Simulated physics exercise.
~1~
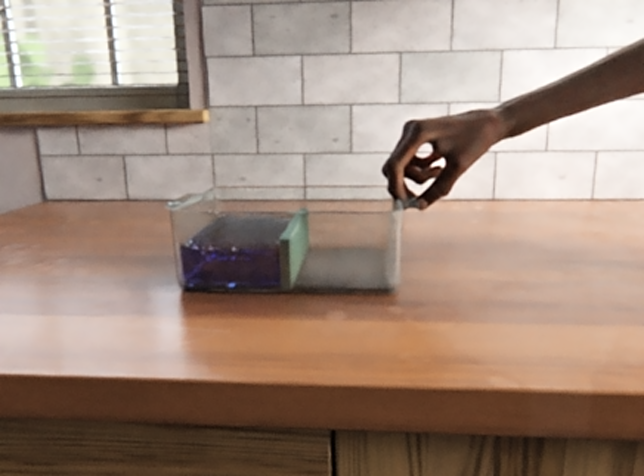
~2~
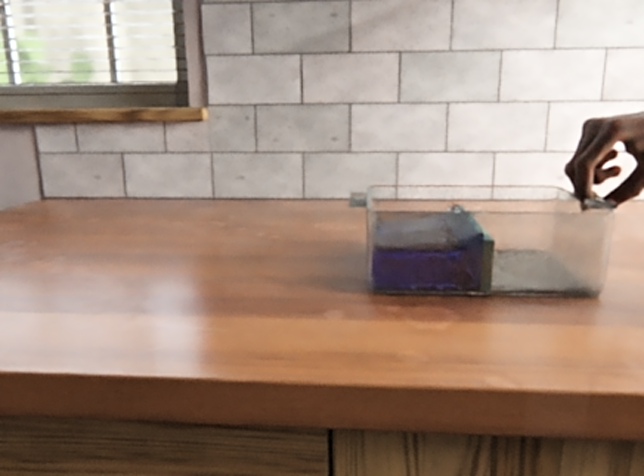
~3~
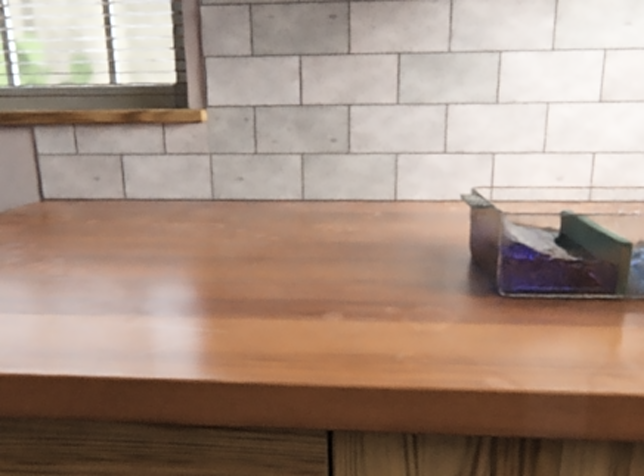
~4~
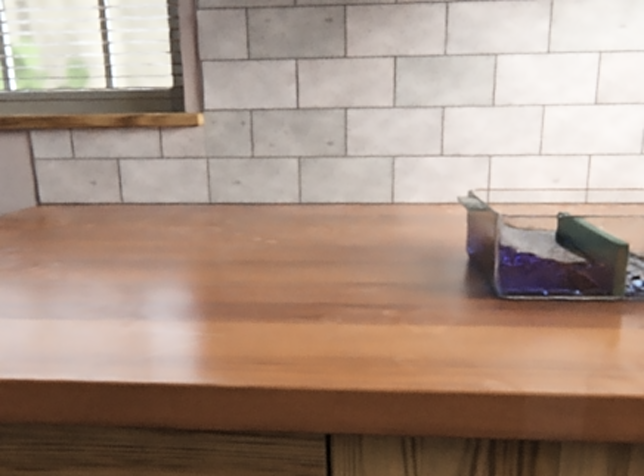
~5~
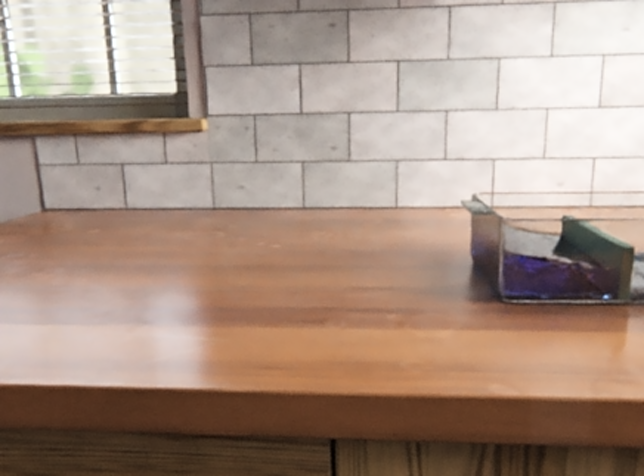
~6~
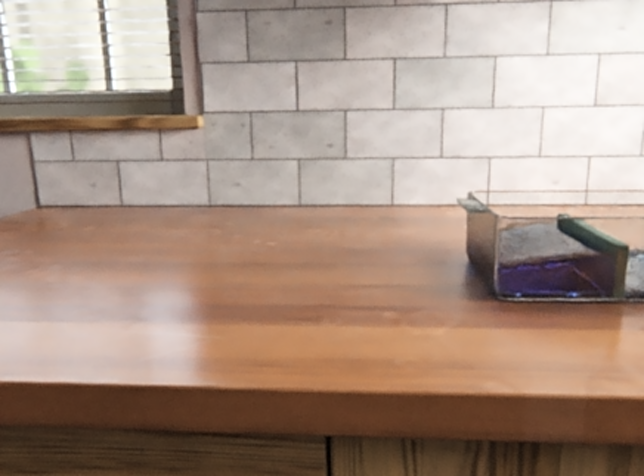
A clear food box with a green-tinted divider sits on a wooden worktop, bluish-purple water filling part of its left side while the right side looks empty. A hand gripping its right end pulls it to the right, past the white brick-patterned wall. The box slides on until the hand and its right end pass out of view. It then stays at the right edge, where the water on the left sloshes unevenly and some now shows beyond the divider. Finally the surface calms, with most of the water still on the left and a little on the right.
